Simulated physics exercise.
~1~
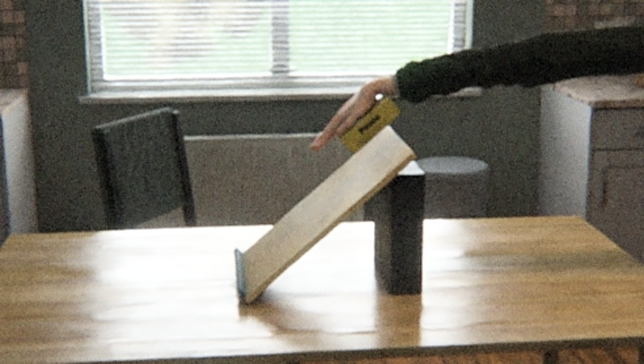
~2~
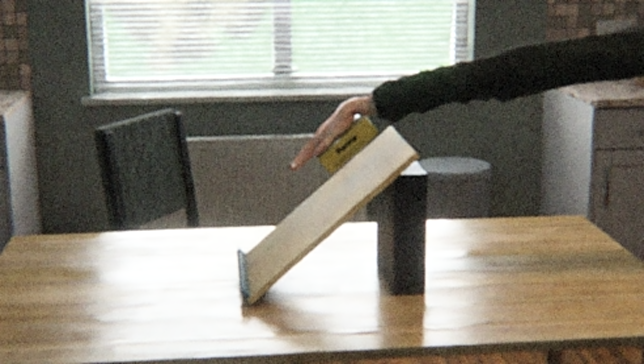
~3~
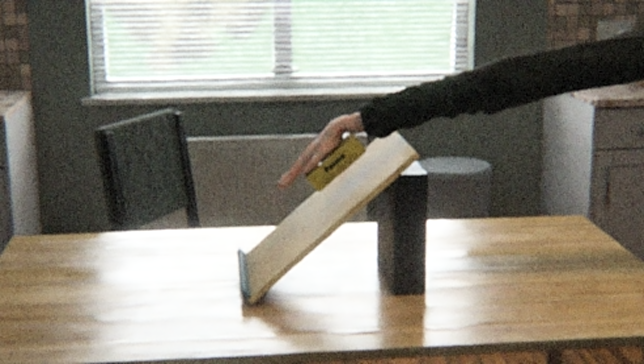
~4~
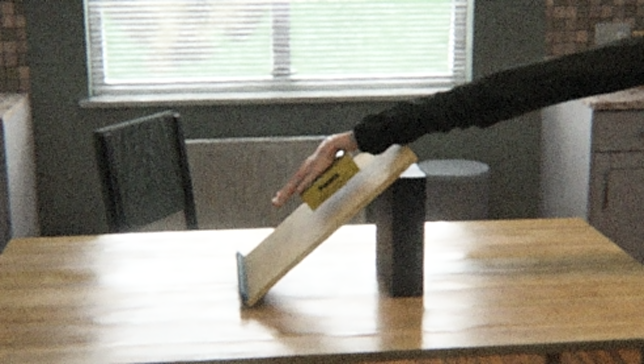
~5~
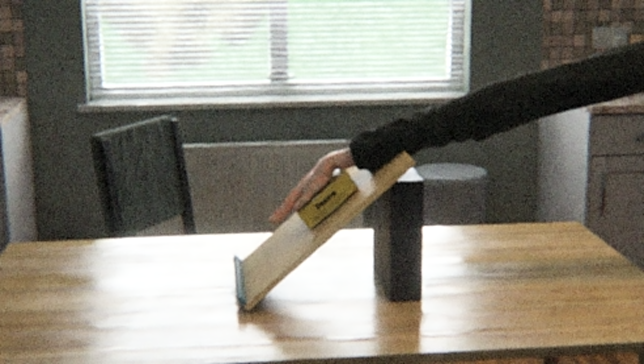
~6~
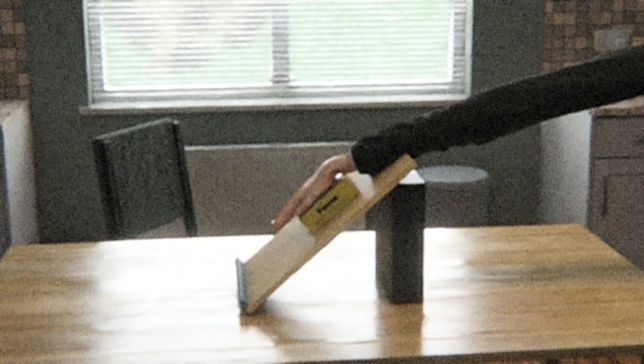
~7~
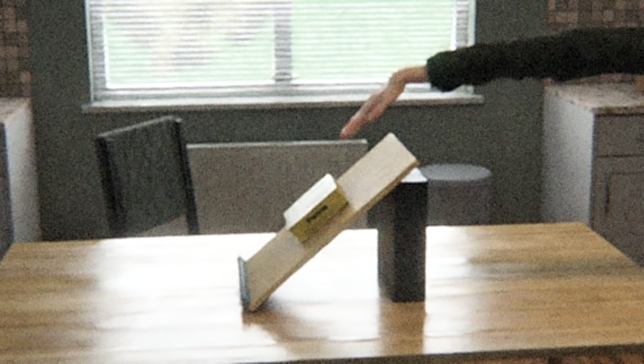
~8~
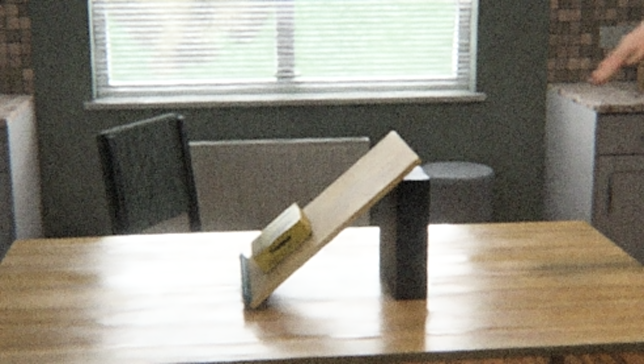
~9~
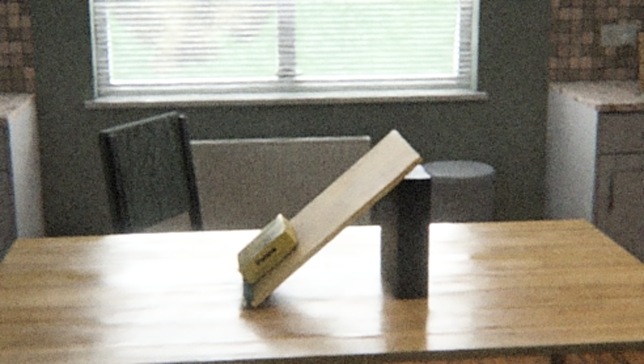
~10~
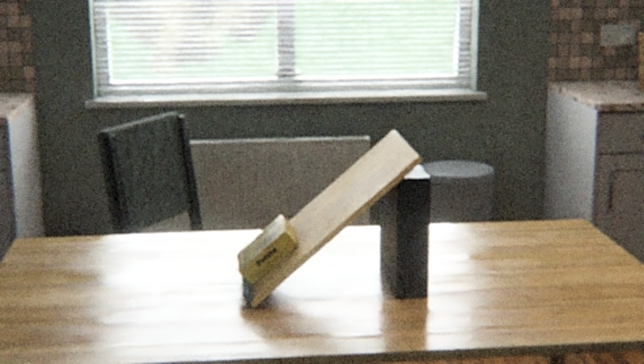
In a kitchen or dining room, seen from the side across a wooden table with a bright blind-covered window behind, a pale board leans on a dark upright block, sloping down to the left. A dark chair stands beyond the table at the left. A hand in a dark sleeve reaches in from the right and guides a small yellow packet down from near the top of the board, pausing around the middle. The hand lets go and withdraws to the right. The packet slides on down the slope and comes to rest against the stop at the board's lower end.
